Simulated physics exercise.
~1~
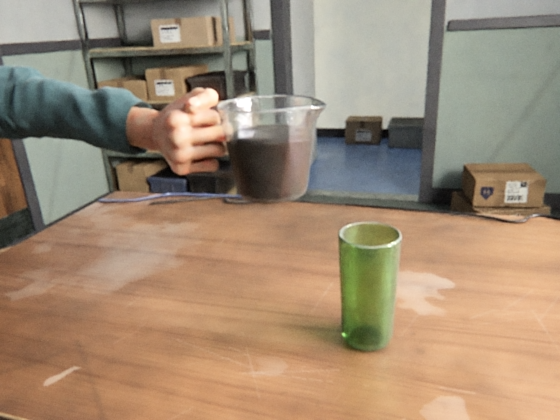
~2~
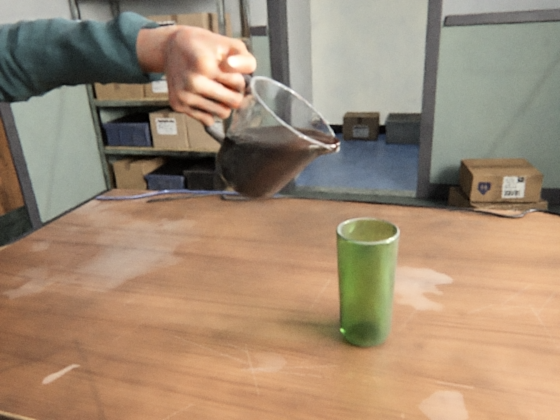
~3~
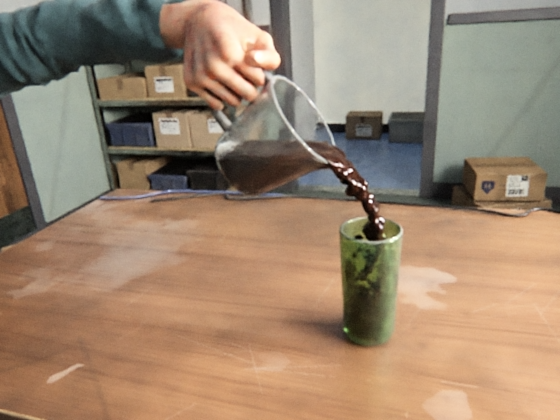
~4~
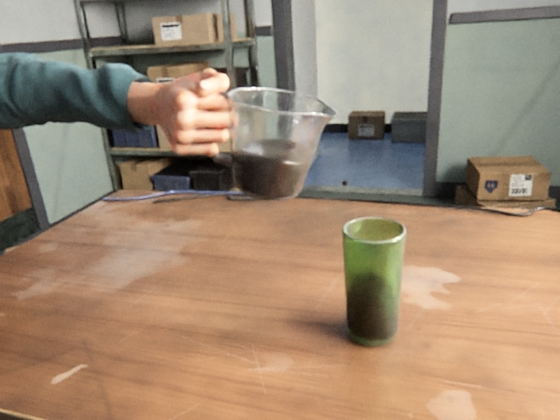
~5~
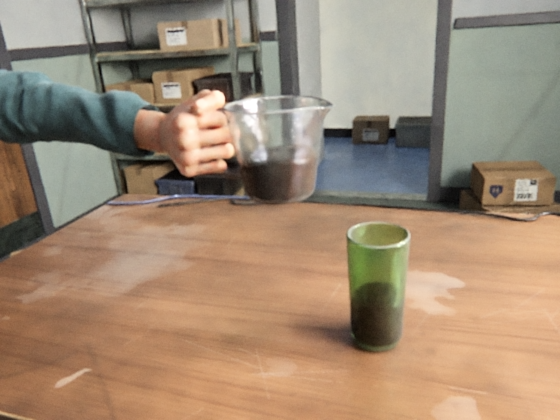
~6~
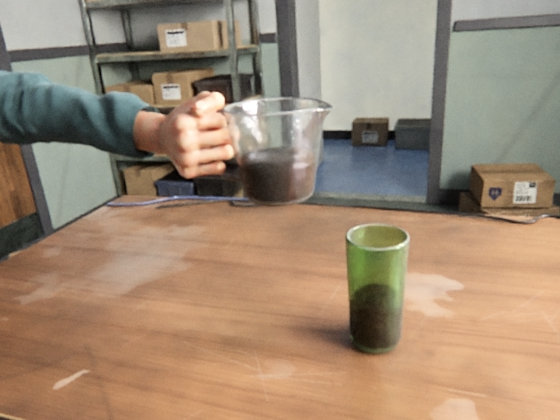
A hand in a teal sleeve holds a clear glass measuring jug of dark coffee above a wooden table, seen from slightly above by a gently swaying camera in a storage room. A slim green glass stands empty to the right, with shelves of cardboard boxes and an open doorway behind. The hand tips the jug rightwards, and a dark stream falls into the green glass. The hand then turns the jug upright again and the stream stops. At the end, the glass stands partly filled, while the raised jug still holds some coffee and the tabletop shows no obvious spill.
